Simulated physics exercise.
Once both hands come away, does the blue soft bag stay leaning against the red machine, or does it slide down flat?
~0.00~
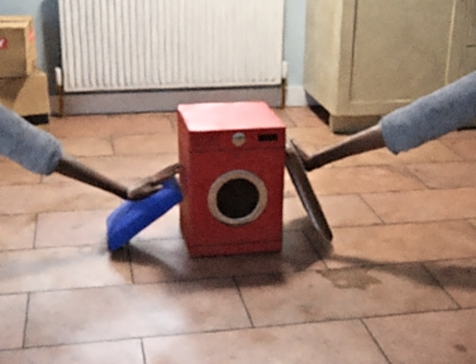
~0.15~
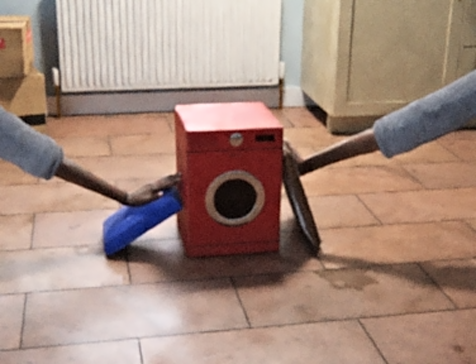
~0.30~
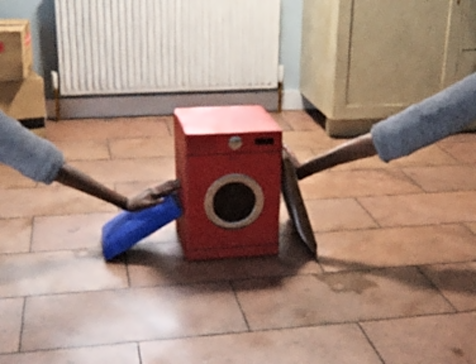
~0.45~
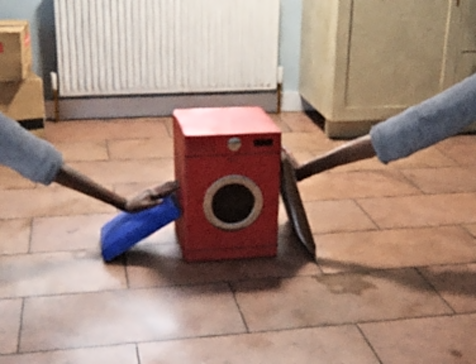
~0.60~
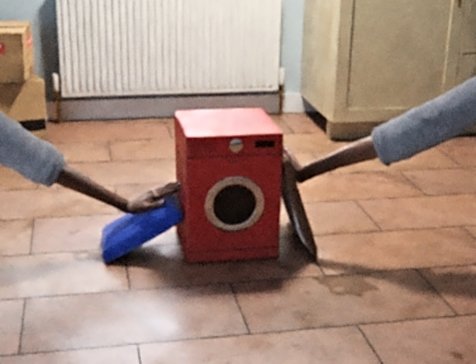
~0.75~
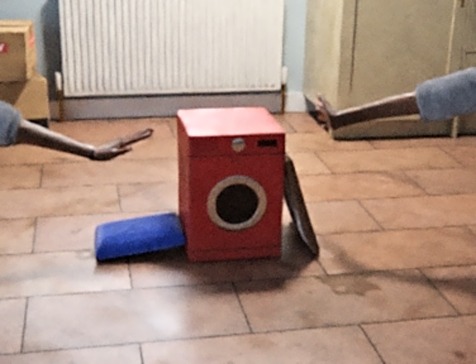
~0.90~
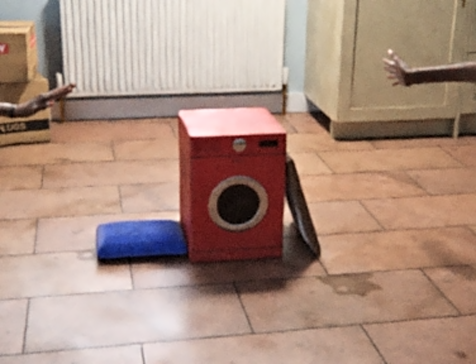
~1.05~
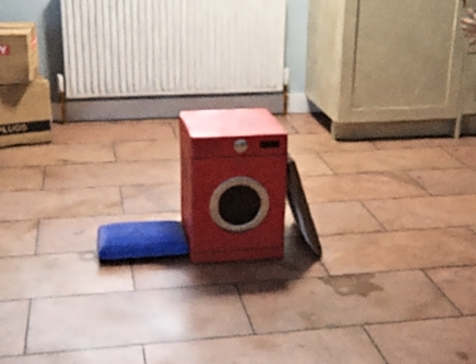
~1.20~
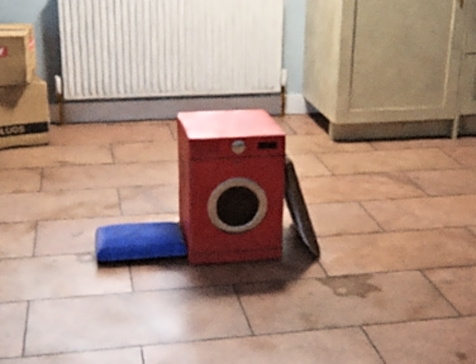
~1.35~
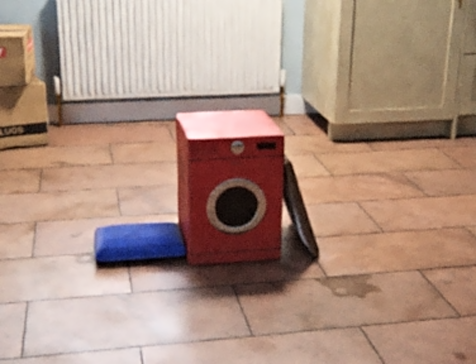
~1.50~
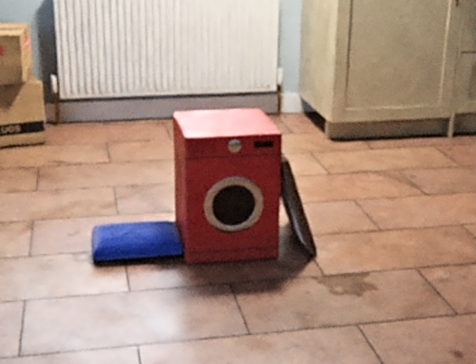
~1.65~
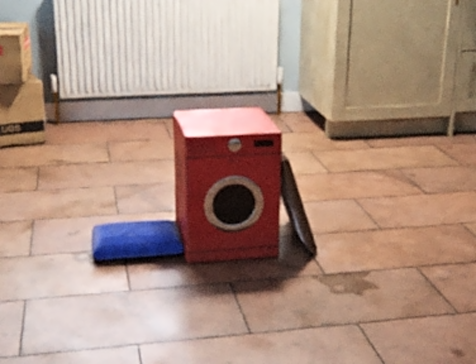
The blue soft bag slides down and lies flat on the floor. The brown seat pad on the other side keeps leaning against the machine.
At first, two hands reach in from either side of a small red machine on a tiled floor, the left one holding a blue soft bag at a slant against it and the right one holding a brown seat pad upright against the other side. The hands stay there for a while as the view sways slightly. Then both let go and draw back, and the blue bag drops flat onto the floor. The hands move out of view to the left and right. At the end, the bag lies flat beside the machine, while the seat pad still leans against it.
